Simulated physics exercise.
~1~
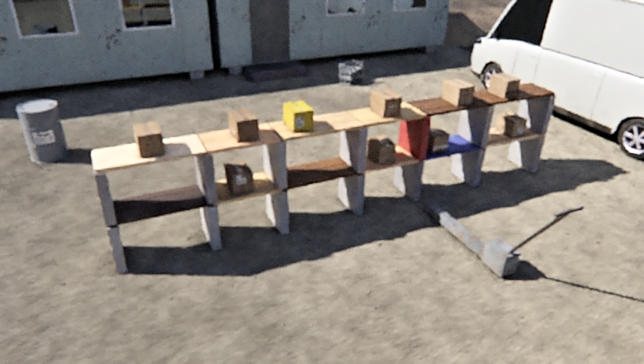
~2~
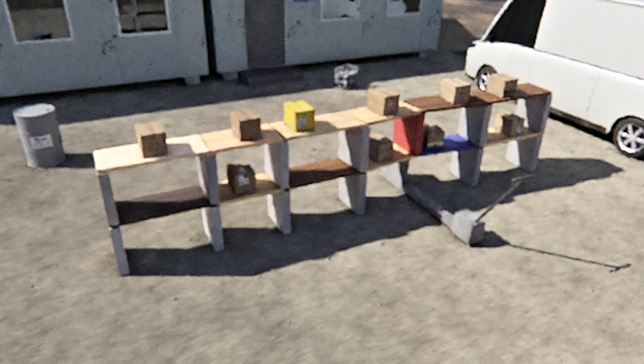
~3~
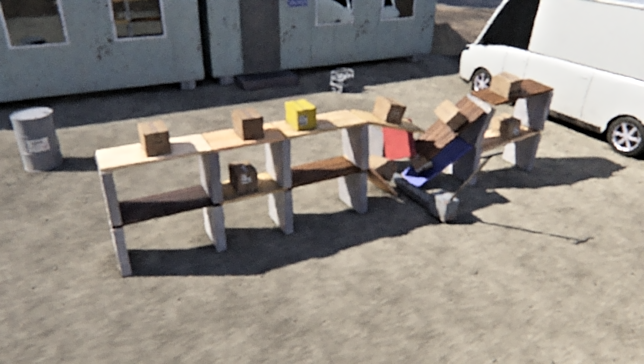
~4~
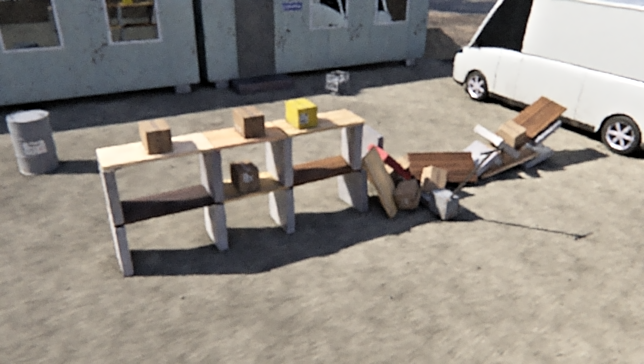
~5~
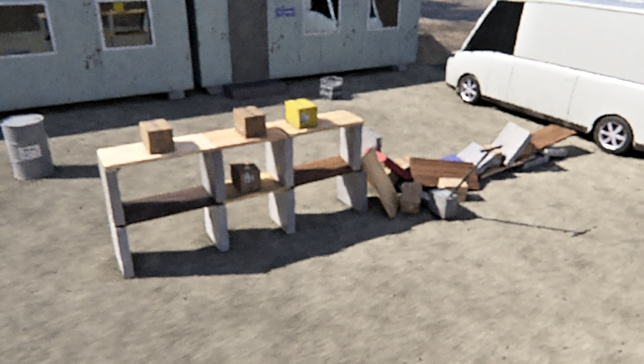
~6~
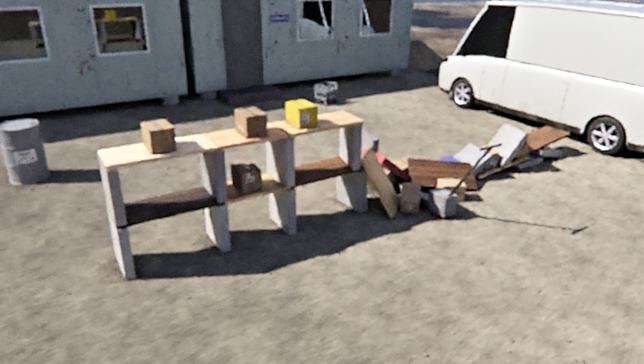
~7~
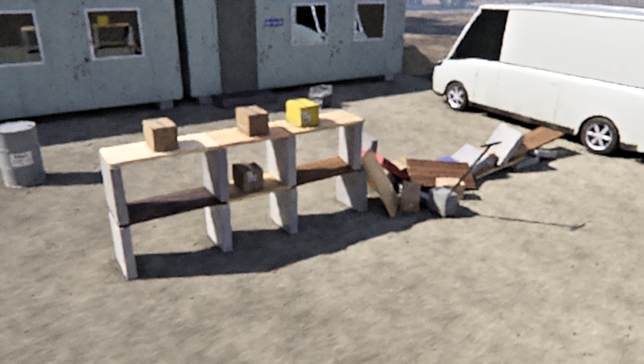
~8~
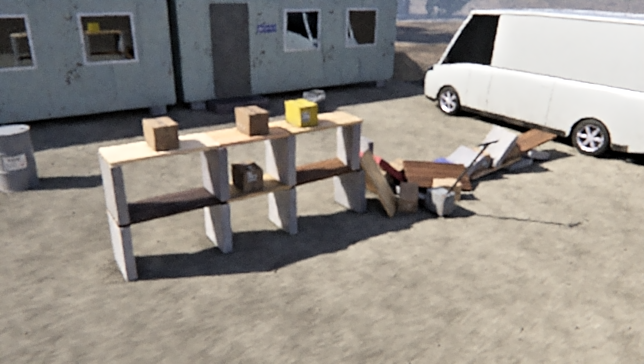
Makeshift board shelving collapsing at its right end as a floor jack slides into the base, left section staying upright.
